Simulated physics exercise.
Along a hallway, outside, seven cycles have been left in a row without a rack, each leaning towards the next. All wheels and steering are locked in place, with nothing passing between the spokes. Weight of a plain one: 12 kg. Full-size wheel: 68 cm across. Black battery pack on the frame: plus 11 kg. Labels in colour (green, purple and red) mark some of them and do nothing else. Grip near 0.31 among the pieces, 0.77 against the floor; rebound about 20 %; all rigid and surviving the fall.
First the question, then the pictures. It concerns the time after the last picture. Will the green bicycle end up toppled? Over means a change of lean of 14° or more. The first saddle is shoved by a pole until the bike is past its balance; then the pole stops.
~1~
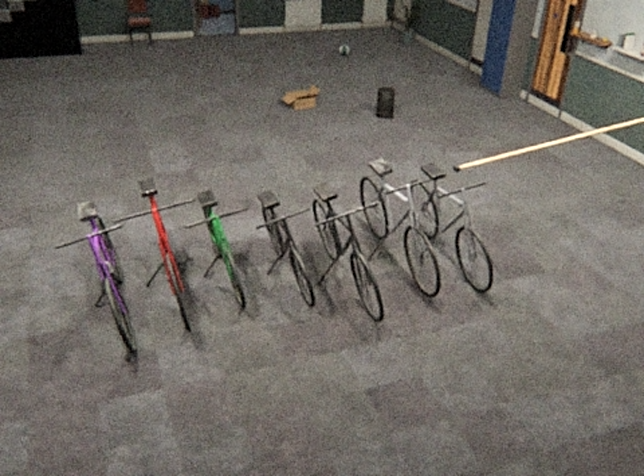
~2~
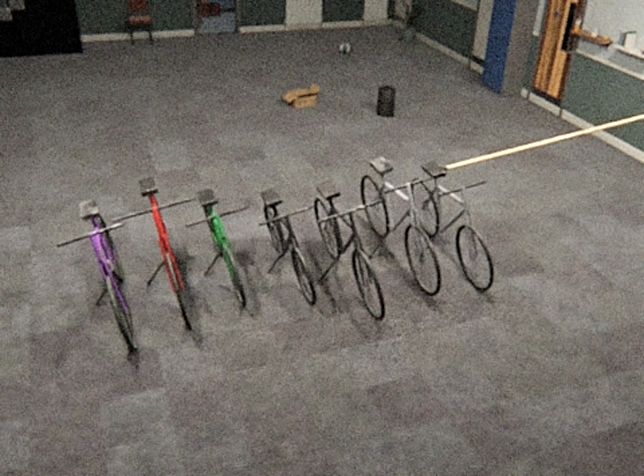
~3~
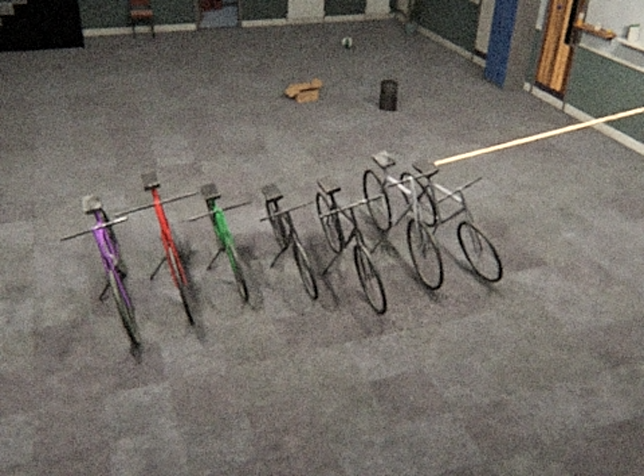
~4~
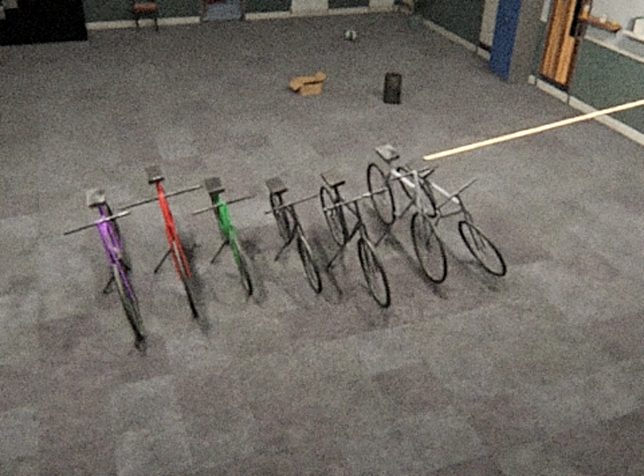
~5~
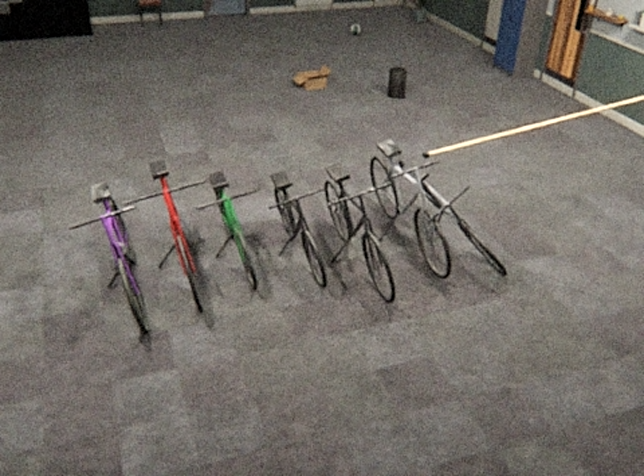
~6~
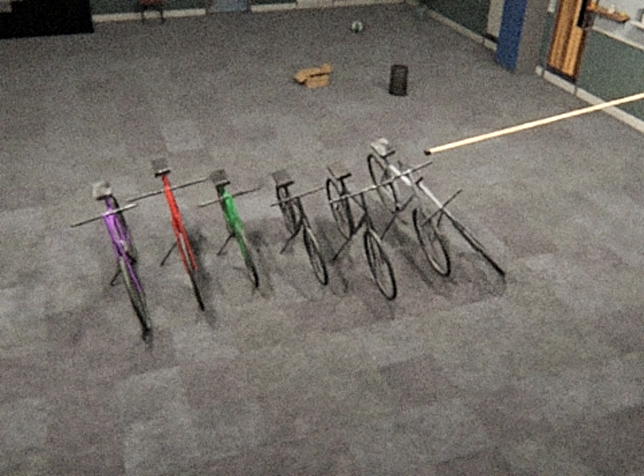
Yes.
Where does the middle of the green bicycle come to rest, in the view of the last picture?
It ends up at about (206, 229) in the last picture.
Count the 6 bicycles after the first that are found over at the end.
That makes 4.
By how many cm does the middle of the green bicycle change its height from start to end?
0 cm lower.
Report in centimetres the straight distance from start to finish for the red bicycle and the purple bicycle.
For red it's 10 cm, and for purple it's 0 cm.
Then, 0.74 s past the last view, 1 of the 6 other bicycles over; green bicycle unmoved.
Then, 1.48 s past the last view, 3 of the 6 other bicycles over; green bicycle 4° from how it stood.
In the end, 4 of the 6 other bicycles over; green bicycle 36° from how it stood; red bicycle 5° from how it stood; purple bicycle unmoved. Two left standing. From the last view, middles, green bicycle near (206, 229), red bicycle near (172, 221).
